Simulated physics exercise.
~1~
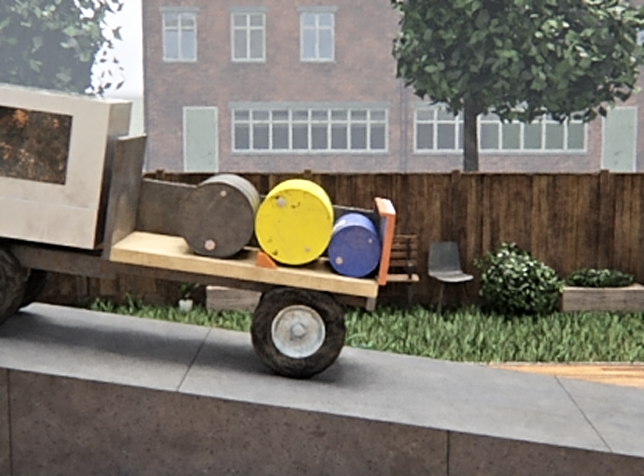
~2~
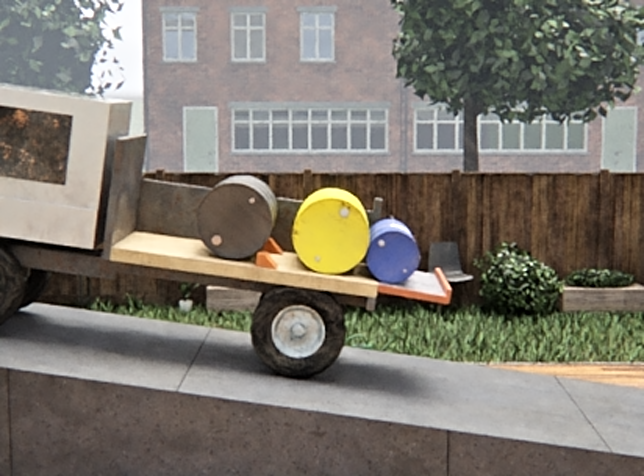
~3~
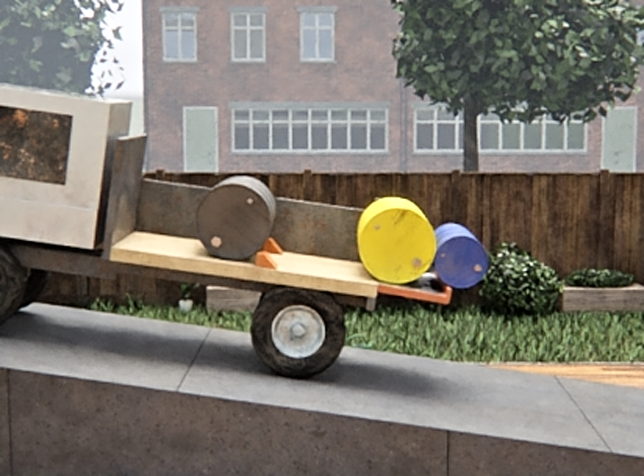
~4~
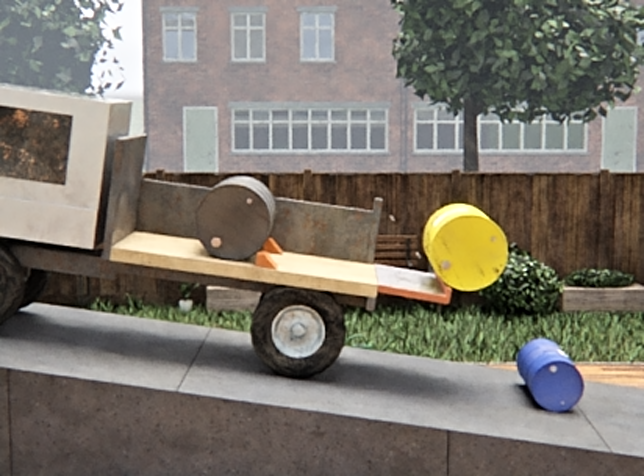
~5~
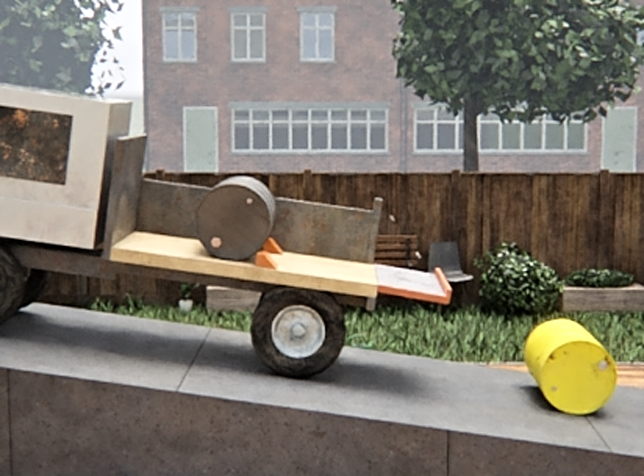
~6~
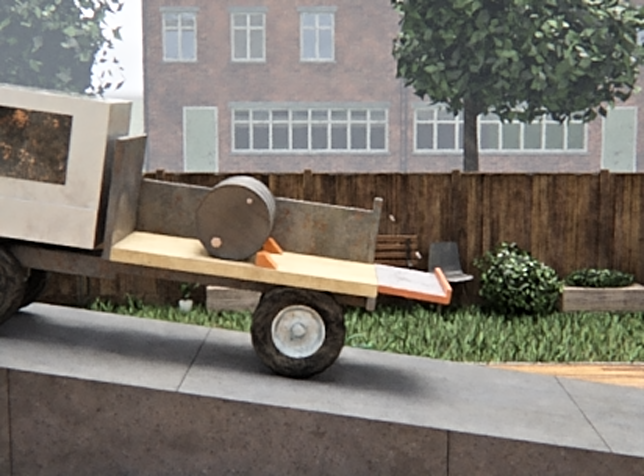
On a sloping road beside a wooden fence, a parked truck's tailgate dropped open, and the blue drum and then the yellow one rolled off and out of view to the right, while the brown drum stayed behind an orange wedge.
